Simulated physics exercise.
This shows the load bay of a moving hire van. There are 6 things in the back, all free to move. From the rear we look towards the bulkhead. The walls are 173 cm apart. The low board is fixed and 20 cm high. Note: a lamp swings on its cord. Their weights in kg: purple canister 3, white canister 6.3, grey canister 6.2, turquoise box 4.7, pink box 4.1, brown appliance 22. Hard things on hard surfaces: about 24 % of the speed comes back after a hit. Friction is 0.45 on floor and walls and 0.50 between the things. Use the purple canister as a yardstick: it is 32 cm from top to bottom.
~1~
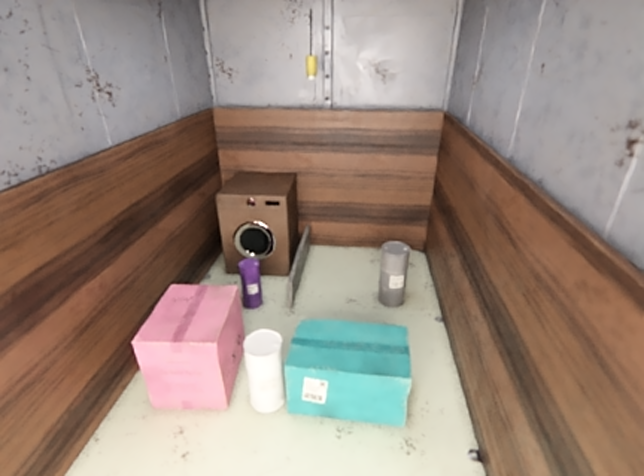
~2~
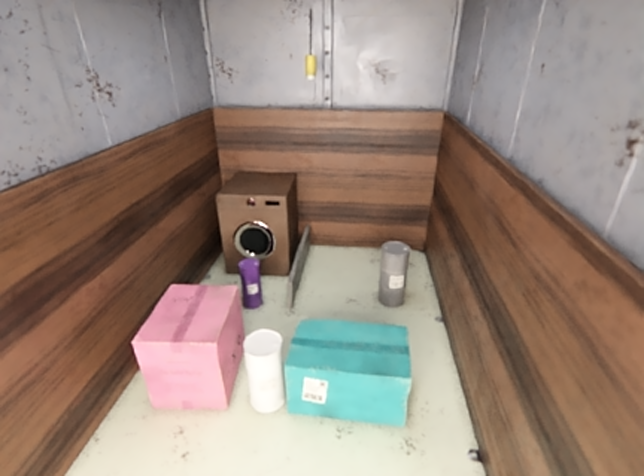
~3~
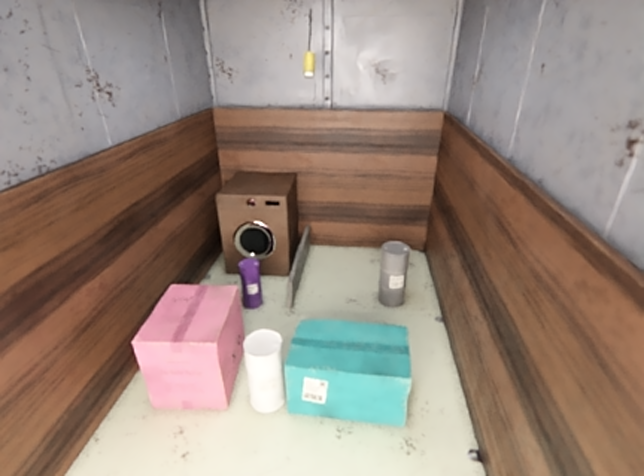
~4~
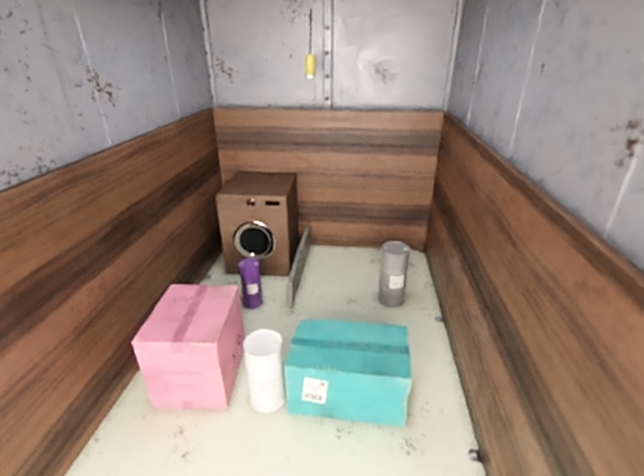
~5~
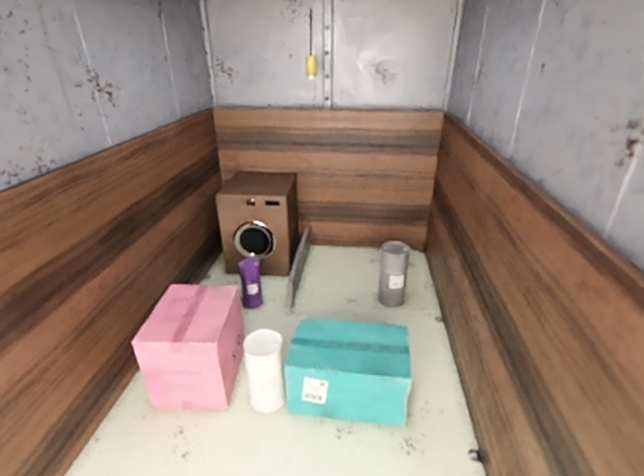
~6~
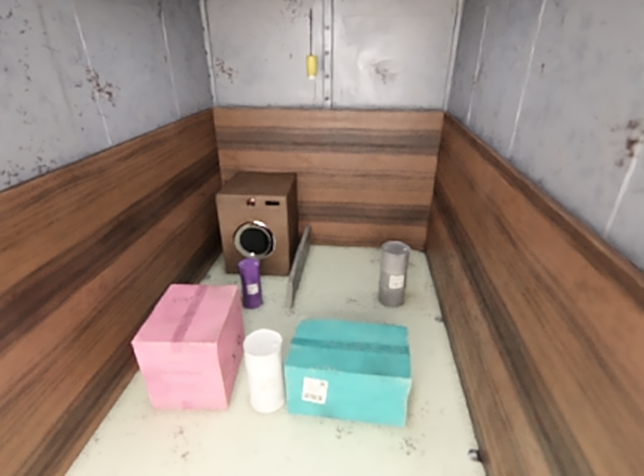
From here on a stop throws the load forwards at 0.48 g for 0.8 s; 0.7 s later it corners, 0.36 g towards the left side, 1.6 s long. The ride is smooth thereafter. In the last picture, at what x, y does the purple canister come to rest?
The purple canister rests near (206, 278).
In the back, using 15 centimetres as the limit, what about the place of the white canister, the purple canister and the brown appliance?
Note: White canister is left in place. Purple canister departs its position. Brown appliance is left in place.
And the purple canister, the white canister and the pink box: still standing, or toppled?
Outcome noted - the purple canister ends up fallen, the white canister survives without falling, the pink box survives without falling.
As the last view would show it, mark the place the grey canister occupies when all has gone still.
It settles somewhere near (315, 260).
Then, 0.90 s after the last picture, no push; purple canister leaning 67° near (259, 274); grey canister leaning 26°; white canister slid 3 cm.
Then, 2.00 s after the last picture, load feels 0.36 g left; purple canister on its side near (251, 281); grey canister on its side; white canister slid 3 cm.
Then, 2.40 s after the last picture, load feels 0.36 g left; purple canister on its side near (209, 279); grey canister on its side; white canister slid 3 cm.
At rest, tipped over in the back, purple canister and grey canister; the other 4 in place, give or take 15 cm. Seen from the same camera at the end, purple canister near (206, 278).
